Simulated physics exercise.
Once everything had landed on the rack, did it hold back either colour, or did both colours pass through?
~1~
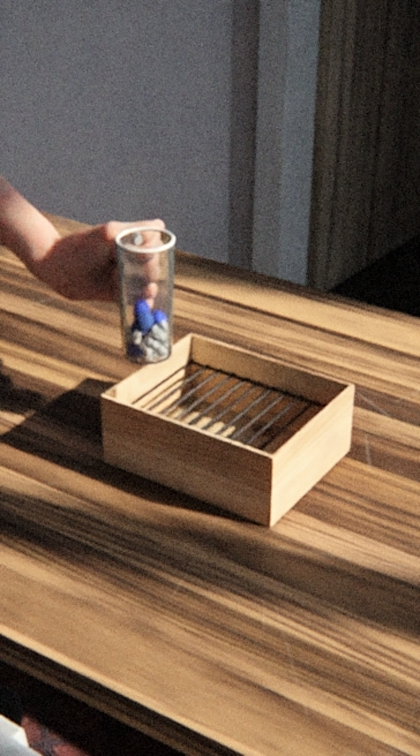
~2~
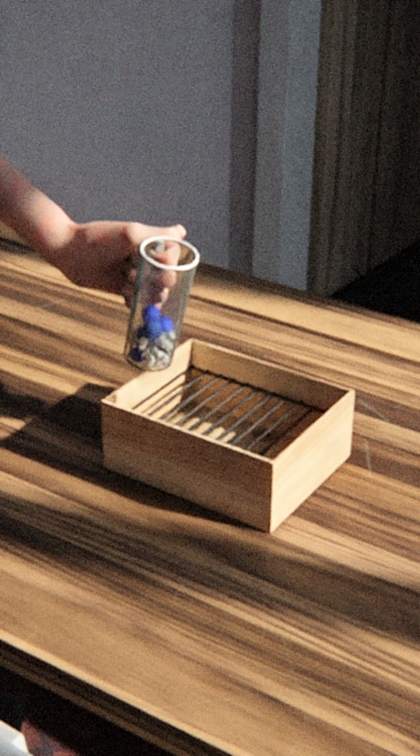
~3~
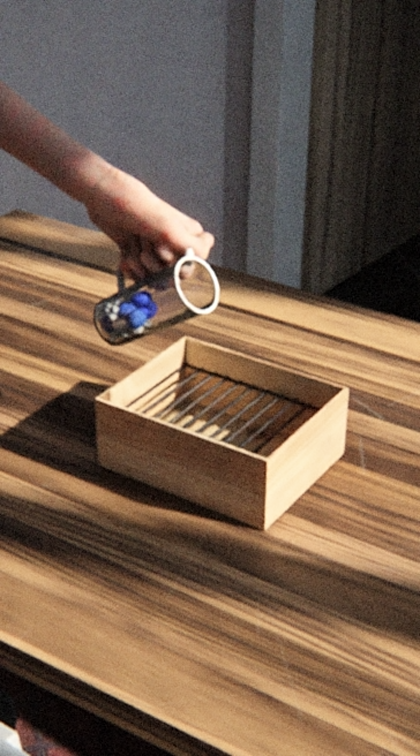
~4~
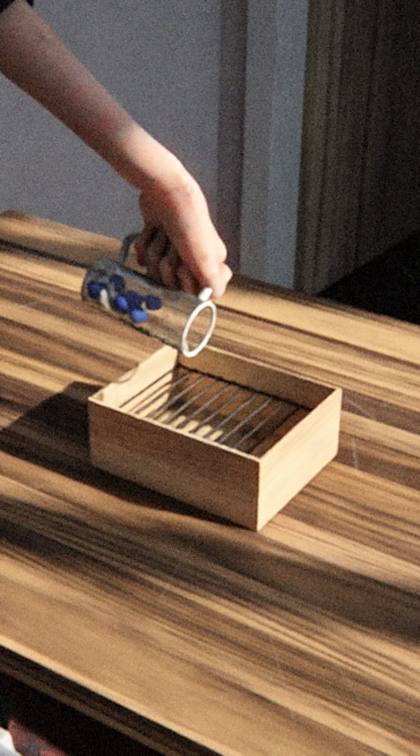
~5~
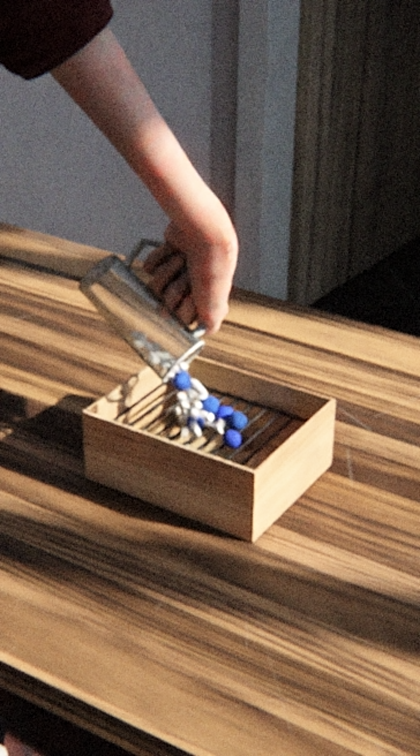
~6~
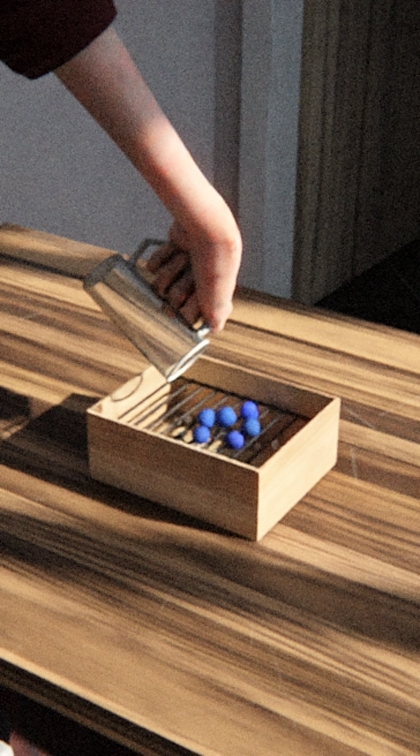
The rack held back the blue pieces, which stayed on top of the wires, while the white ones passed through.
On a wooden table in streaky sunlight, a hand tilted a clear cup over an open box with a wire rack and poured out blue and white pieces, and the blue ones stayed on the wires while the white ones slipped through.
